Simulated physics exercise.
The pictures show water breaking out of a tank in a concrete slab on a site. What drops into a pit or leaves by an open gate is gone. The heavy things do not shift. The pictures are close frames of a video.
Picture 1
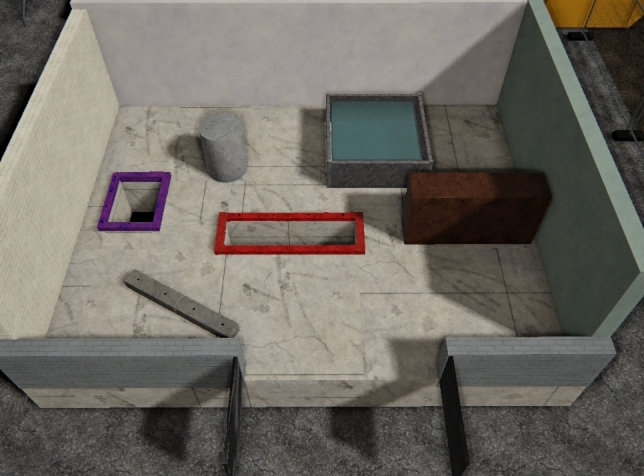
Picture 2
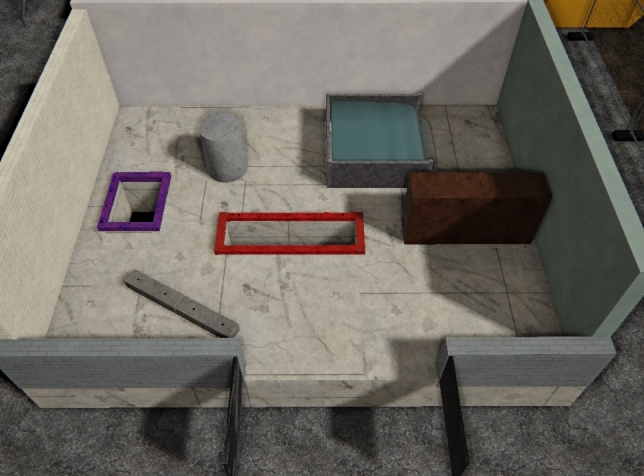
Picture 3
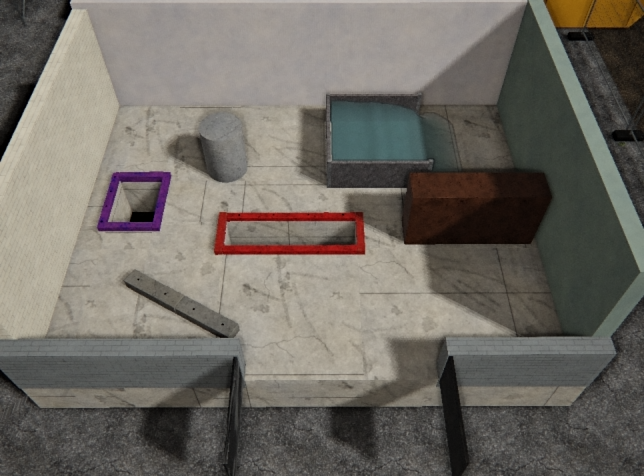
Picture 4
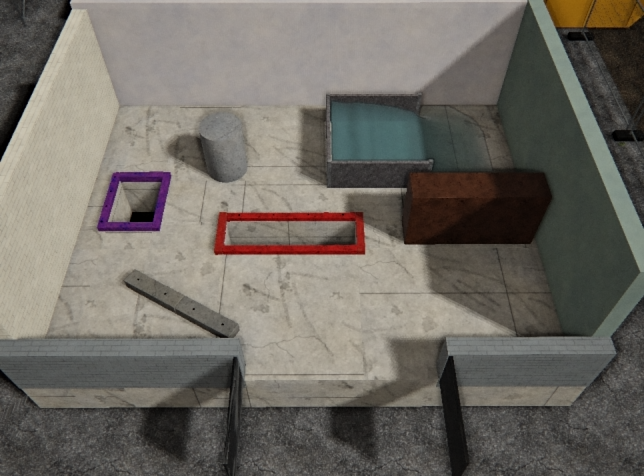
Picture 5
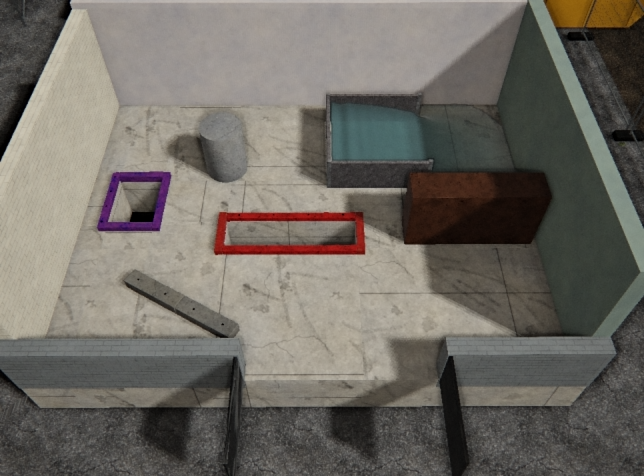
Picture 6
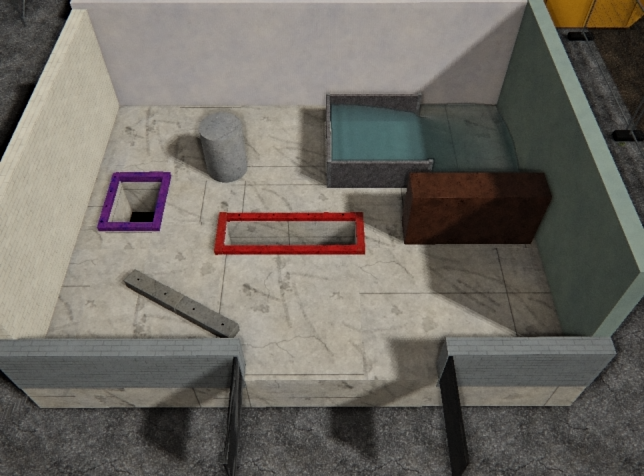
At the start, a full tank of blue-green water stands still near the back of a walled, marble-like floor, with purple and red framed pits nearby. Water then breaks out through the tank's right side and spreads rightward across the floor behind the brown block, toward the green wall, as the tank's level lowers.
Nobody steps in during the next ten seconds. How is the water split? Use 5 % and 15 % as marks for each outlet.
The gate takes not even 5 %; the purple pit takes not even 5 %; the red pit takes not even 5 %.
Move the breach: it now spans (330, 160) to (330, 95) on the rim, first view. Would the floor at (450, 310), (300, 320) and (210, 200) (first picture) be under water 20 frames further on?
As listed: Free of water, no water, under water.
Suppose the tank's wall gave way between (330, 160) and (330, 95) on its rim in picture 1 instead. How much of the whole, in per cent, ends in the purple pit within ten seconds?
In per cent: Purple 8.
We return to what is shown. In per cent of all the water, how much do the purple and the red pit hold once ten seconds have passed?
In turn 2 and 0 per cent.
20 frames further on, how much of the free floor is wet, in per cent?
Near 30 in a hundred.
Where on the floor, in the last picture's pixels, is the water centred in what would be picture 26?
At about (430, 164).
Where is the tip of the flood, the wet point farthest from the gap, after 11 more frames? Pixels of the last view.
Close to (565, 362).
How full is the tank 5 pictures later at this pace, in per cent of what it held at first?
Roughly 44 per cent.
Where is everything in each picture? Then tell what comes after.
In the first picture, the tank at (376, 130) is whole and still.
In the second picture, the front is at a hidden place, out from the gap at (420, 145).
In the third picture, the front is at (433, 116), out from the gap at (420, 146).
In the fourth picture, the front is at a hidden place, out from the gap at (420, 147).
In the fifth picture, the front is at (504, 135), out from the gap at (420, 147).
In the sixth picture, water pours out at (420, 147) and has run to (496, 108).
A moment on, water covers 15 % of the floor; the gate 0 %, the purple pit 0 %, the red pit 0 %.
Next, water covers 15 % of the floor; the gate 0 %, the purple pit 0 %, the red pit 0 %.
Then, water covers 30 % of the floor; the gate 0 %, the purple pit 0 %, the red pit 0 %.
Later, water covers 55 % of the floor; the gate 0 %, the purple pit 1 %, the red pit 0 %.
In the end, water covers 75 % of the floor; the gate 2 %, the purple pit 1 %, the red pit 0 %.
